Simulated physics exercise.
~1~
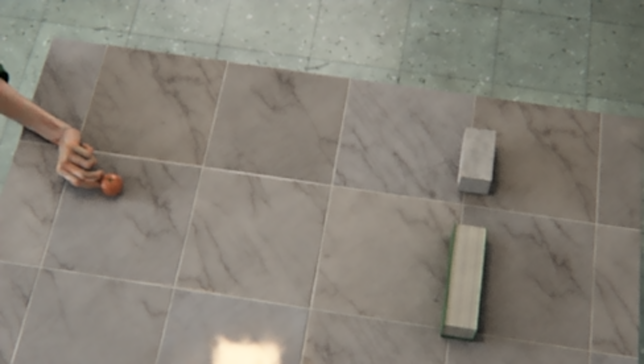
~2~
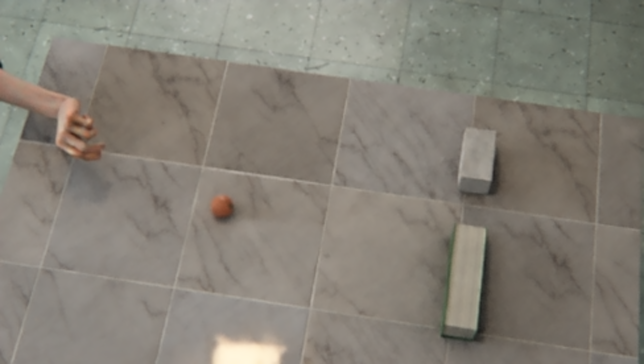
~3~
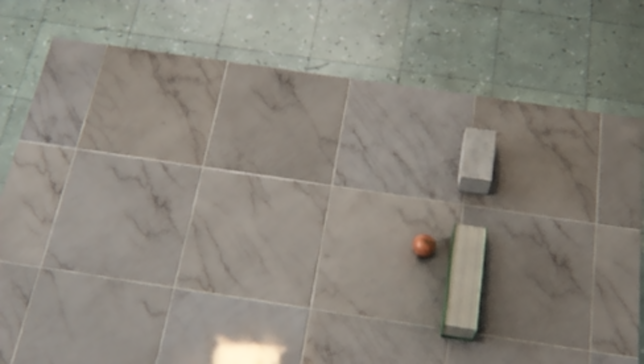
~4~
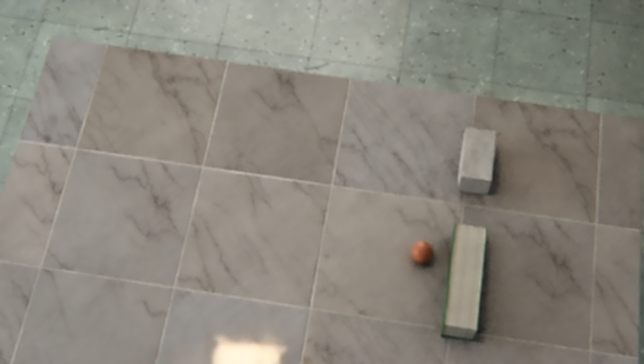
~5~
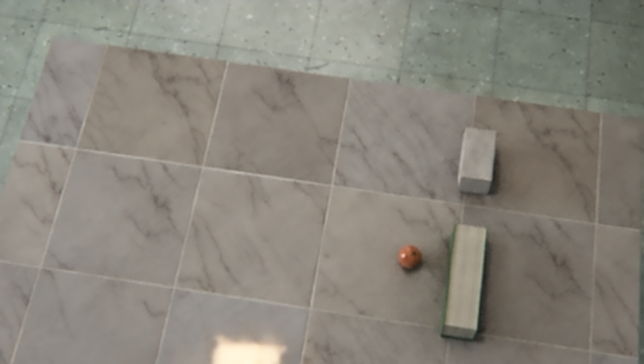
We see a hand release a small orange tomato on a tiled surface, sending it rolling right toward a gap between a white block and a green book. It hits the book, rebounds slightly left, and stops just short of it.
